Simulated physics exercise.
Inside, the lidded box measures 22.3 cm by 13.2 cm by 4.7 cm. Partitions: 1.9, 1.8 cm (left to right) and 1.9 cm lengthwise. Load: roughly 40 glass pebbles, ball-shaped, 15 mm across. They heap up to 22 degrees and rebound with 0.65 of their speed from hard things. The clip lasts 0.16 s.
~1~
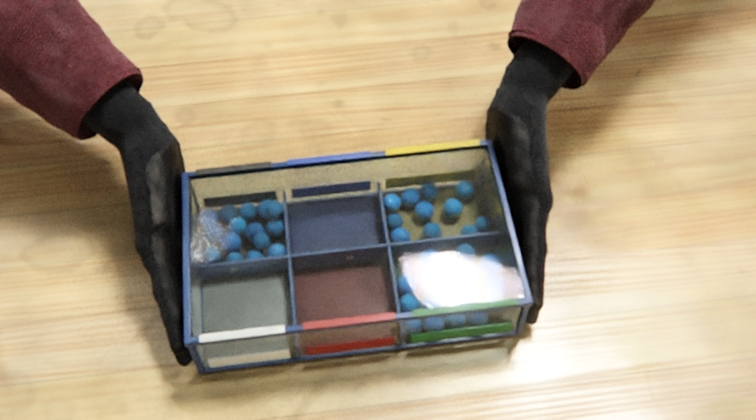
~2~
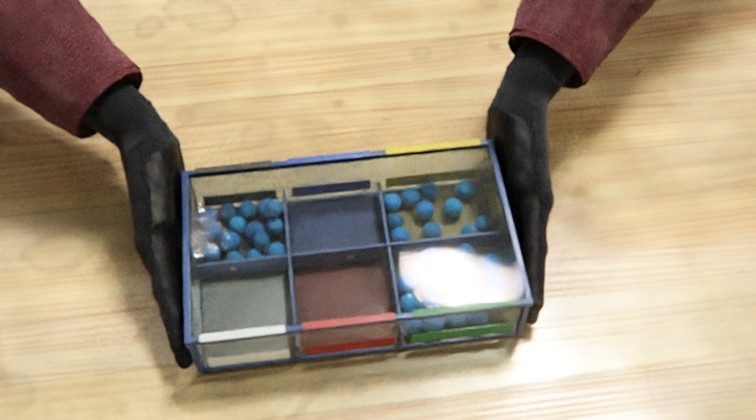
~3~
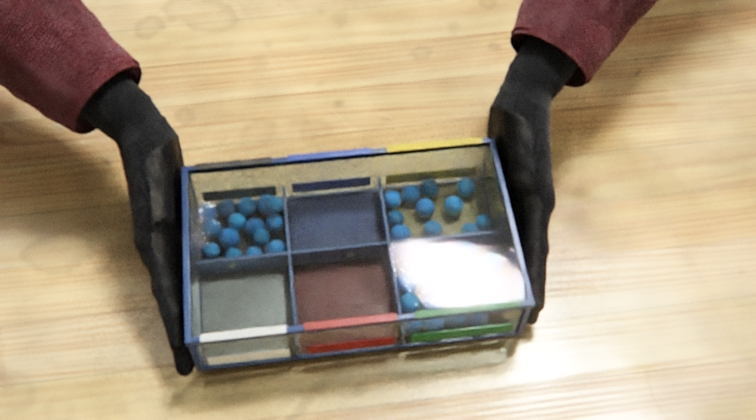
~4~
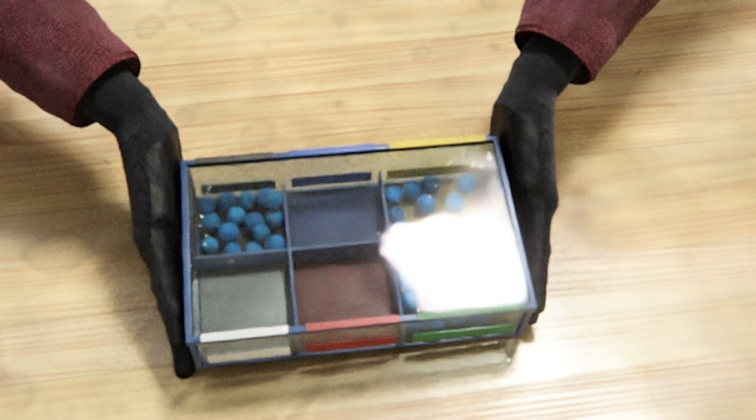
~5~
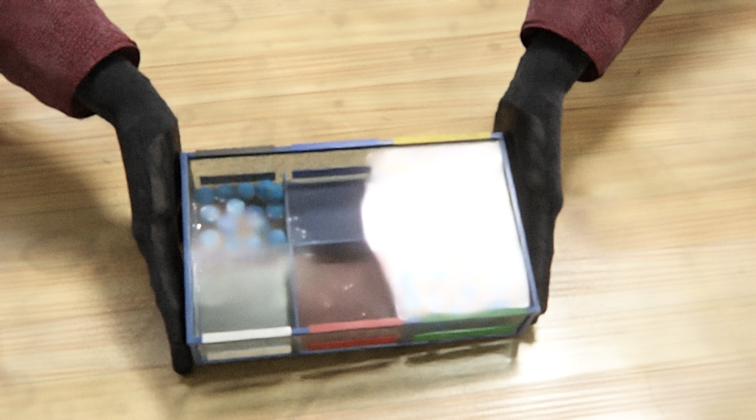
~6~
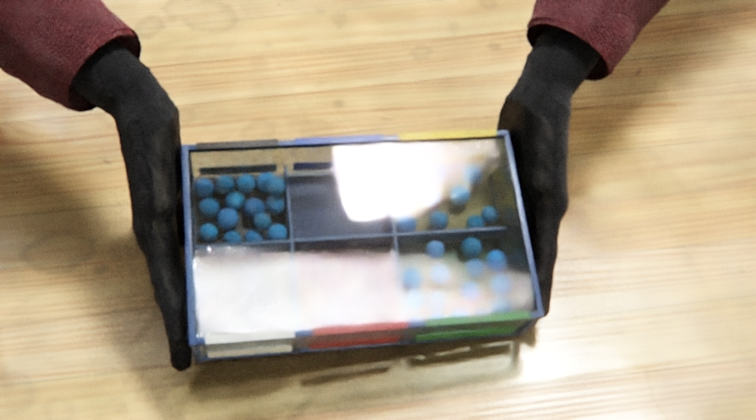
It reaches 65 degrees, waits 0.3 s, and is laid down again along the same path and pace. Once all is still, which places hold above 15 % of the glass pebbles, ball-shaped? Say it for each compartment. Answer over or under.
Red compartment: Under; blue compartment: Under; green compartment: Over; yellow compartment: Over; white compartment: Under; black compartment: Over.
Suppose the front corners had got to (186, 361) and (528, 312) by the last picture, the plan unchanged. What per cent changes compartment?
In that case some 5 per cent.
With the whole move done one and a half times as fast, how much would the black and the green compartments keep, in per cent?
Then: Black 15, green 45.
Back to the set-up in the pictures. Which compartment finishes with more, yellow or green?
It is the green one.
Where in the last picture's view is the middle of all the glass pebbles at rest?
Around (428, 238).
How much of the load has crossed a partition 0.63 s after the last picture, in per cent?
Some 5 per cent.
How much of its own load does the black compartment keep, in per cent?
Roughly 90 per cent.
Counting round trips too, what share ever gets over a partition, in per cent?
About 5 per cent.
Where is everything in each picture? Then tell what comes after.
The first picture shows box tilt 0 degrees, front corners at (191, 339) and (525, 300); green 35 %, yellow 25 %, black 35 %.
The second picture shows box tilt 1 degrees, front corners at (191, 339) and (526, 300).
The third picture shows box tilt 2 degrees, front corners at (192, 339) and (527, 302).
The fourth picture shows box tilt 5 degrees, front corners at (192, 338) and (530, 304), lowest corner right front.
The fifth picture shows box tilt 9 degrees, front corners at (194, 338) and (533, 308), lowest corner right front.
The sixth picture shows box tilt 13 degrees, front corners at (196, 339) and (537, 312), lowest corner right front; green 35 %, yellow 25 %, black 35 %.
Then, 0.63 s after the last picture, tilt 65 degrees; green 40 %, yellow 25 %, black 30 %.
Then, 1.05 s after the last picture, tilt 37 degrees; green 40 %, yellow 25 %, black 30 %.
Then, 1.55 s after the last picture, tilt 0 degrees; green 40 %, yellow 25 %, black 30 %.
In the end, red 0 %, blue 0 %, green 40 %, yellow 25 %, white 0 %, black 30 %.
